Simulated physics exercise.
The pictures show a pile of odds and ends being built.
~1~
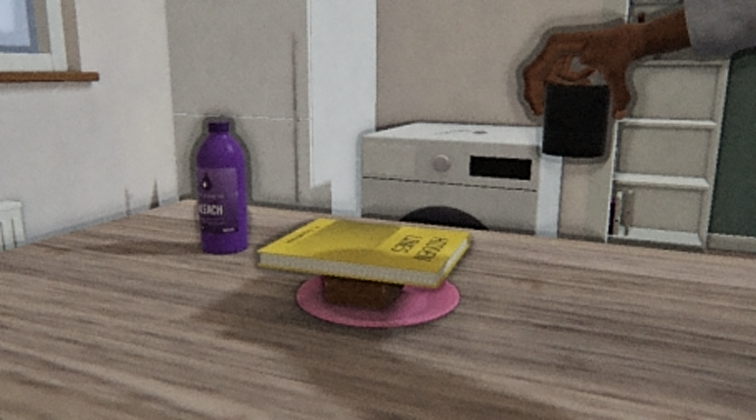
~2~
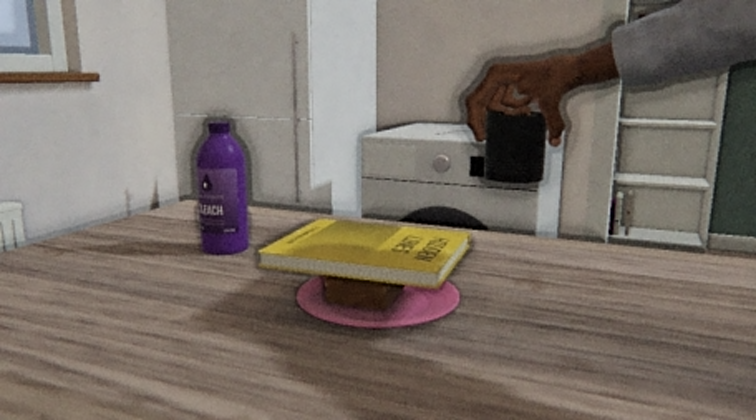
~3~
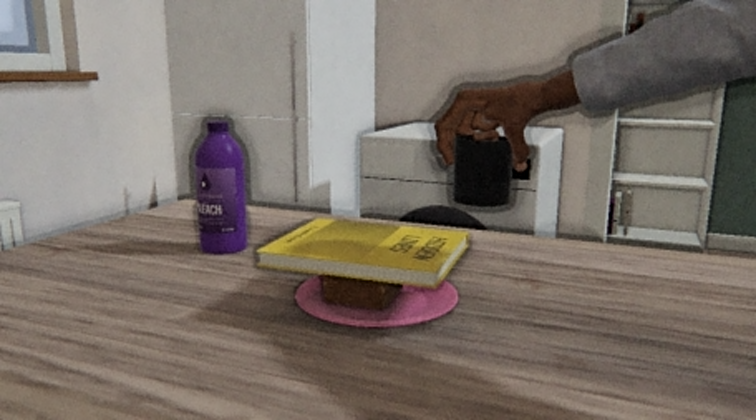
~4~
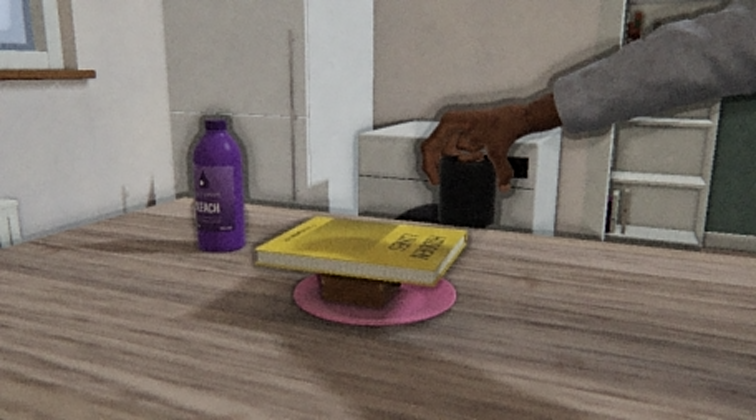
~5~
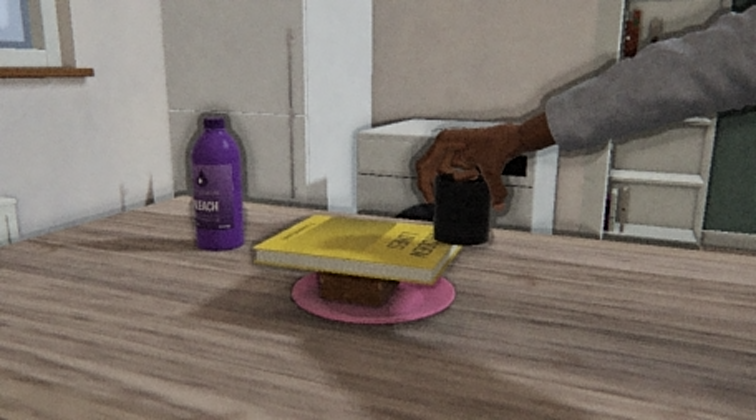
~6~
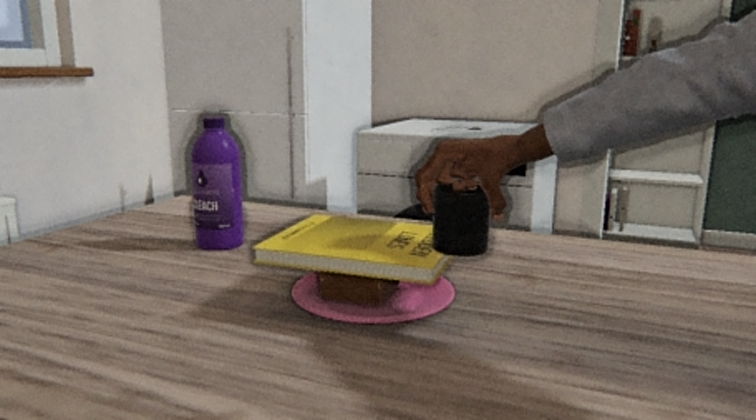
A hand lowered a black cup down and to the left until it was set on the wooden table, still gripped, beside a yellow book resting on a brown block and pink plate.
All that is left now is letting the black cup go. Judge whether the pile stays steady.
Basically the pile is insecure.
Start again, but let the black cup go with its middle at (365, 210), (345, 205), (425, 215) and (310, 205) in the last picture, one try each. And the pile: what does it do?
The pile does not fall on try one, does not fall on try two, does not fall on try three and does not fall on try four.
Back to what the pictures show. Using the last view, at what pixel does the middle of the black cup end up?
End position: Approximately (519, 299).
Then, 0.30 s past the last view, black cup now fallen.
Then, 0.50 s past the last view, things are still on the move.
Then, 2.00 s past the last view, nothing new.
Finally, fallen, black cup; the other 4 still in place. Final places as the last picture's camera would see them, black cup near (519, 299). The pile gives way.
